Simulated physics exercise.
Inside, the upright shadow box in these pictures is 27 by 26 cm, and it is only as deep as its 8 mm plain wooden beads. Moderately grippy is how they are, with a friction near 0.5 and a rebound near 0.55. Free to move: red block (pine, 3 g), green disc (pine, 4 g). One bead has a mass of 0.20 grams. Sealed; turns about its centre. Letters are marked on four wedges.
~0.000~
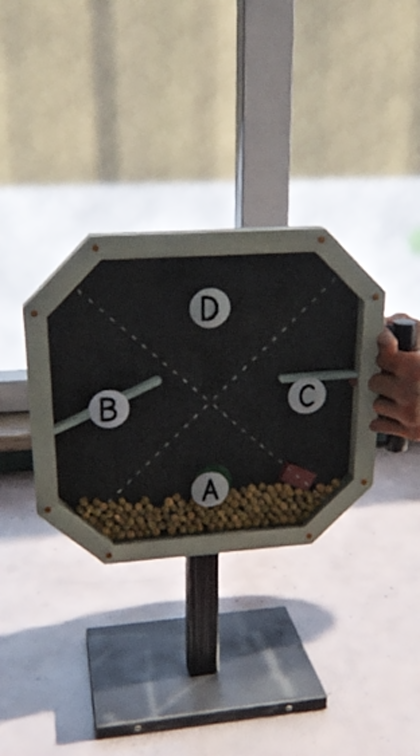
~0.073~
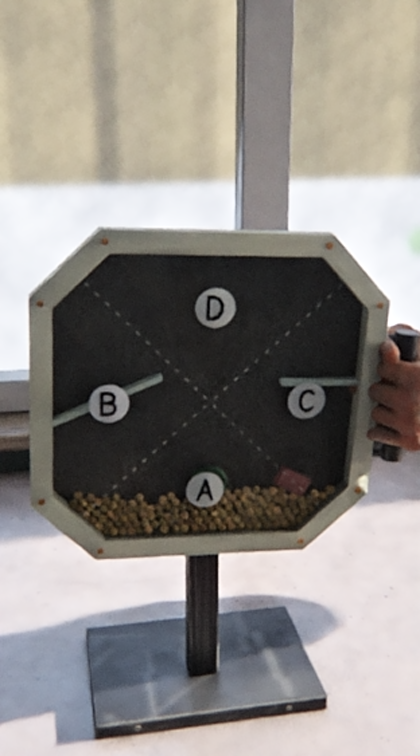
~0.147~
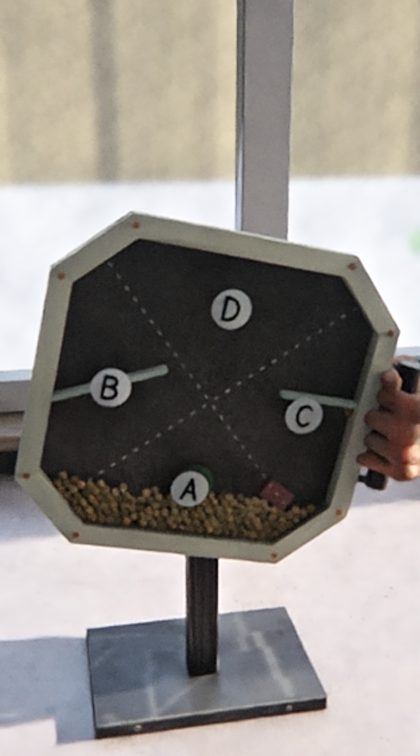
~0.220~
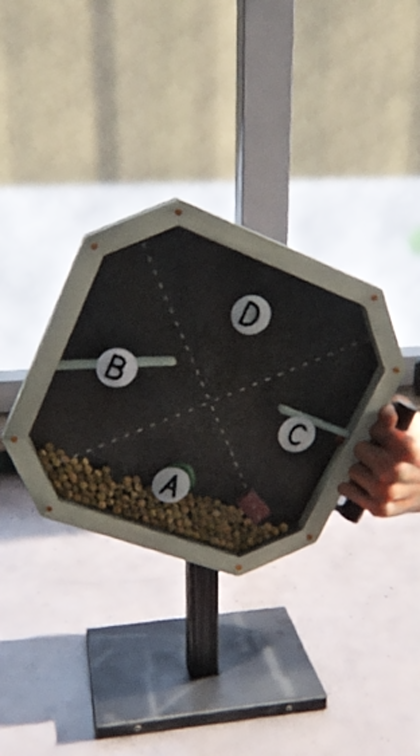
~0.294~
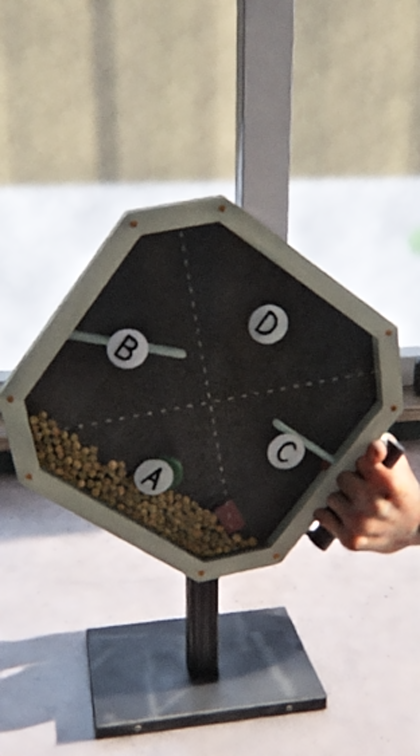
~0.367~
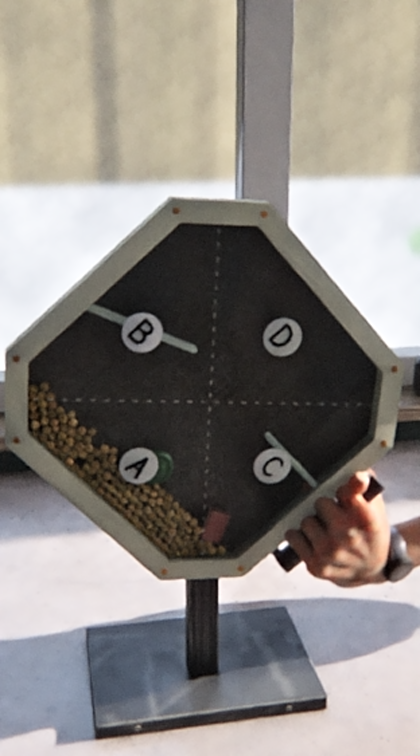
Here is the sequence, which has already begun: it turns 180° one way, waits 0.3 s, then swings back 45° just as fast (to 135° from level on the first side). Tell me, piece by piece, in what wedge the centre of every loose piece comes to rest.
I would say red block C, green disc C.
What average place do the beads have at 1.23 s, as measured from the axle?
The middle sits around 6 cm left of it and 3 cm below it.
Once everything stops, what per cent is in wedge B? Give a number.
About 0 %.
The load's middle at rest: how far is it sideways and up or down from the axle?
It lies close to 2 centimetres right and 11 centimetres below.
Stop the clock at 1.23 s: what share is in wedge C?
Roughly 60 %.
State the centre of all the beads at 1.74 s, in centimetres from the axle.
Right: About 2 cm; below: About 9 cm.
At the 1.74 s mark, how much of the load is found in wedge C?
Roughly 15 percent.
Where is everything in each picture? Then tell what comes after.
In the first picture, level; about 140 beads; beads centred (208, 511); top one (84, 502); red block (297, 476) tilted 27°; green disc (213, 481); A (210, 489), B (109, 409), C (307, 395), D (210, 308).
In the second picture, turned 3° clockwise; beads centred (202, 511); top one (78, 496).
In the third picture, turned 13° clockwise; beads centred (182, 511); top one (63, 476); wall ends (165, 369), (284, 394).
In the fourth picture, turned 25° clockwise; beads centred (159, 505); top one (49, 447); red block (253, 506) tilted 52°; green disc (177, 479).
In the fifth picture, turned 37° clockwise; beads centred (137, 496); top one (43, 416).
In the sixth picture, turned 49° clockwise; beads centred (121, 484); top one (44, 387); red block (215, 525) tilted 69°; green disc (155, 467); A (139, 466), B (142, 333), C (272, 466), D (283, 337).
After 1.23 s, it stands 180° clockwise; the beads' middle is 6 cm left of and 3 cm below the centre; C 60 %, D 40 %; red block in C; green disc in C.
After 1.74 s, it stands 157° clockwise; the beads' middle is 2 cm right of and 9 cm below the centre; C 15 %, D 85 %; red block in C; green disc in C.
After 1.94 s, it stands 135° clockwise; the beads' middle is 5 cm right of and 8 cm below the centre; C 20 %, D 80 %; red block in C; green disc in C.
Settled by 2.7 s, it stands 135° clockwise; A 0 %, B 0 %, C 35 %, D 65 %; red block in C; green disc in C.
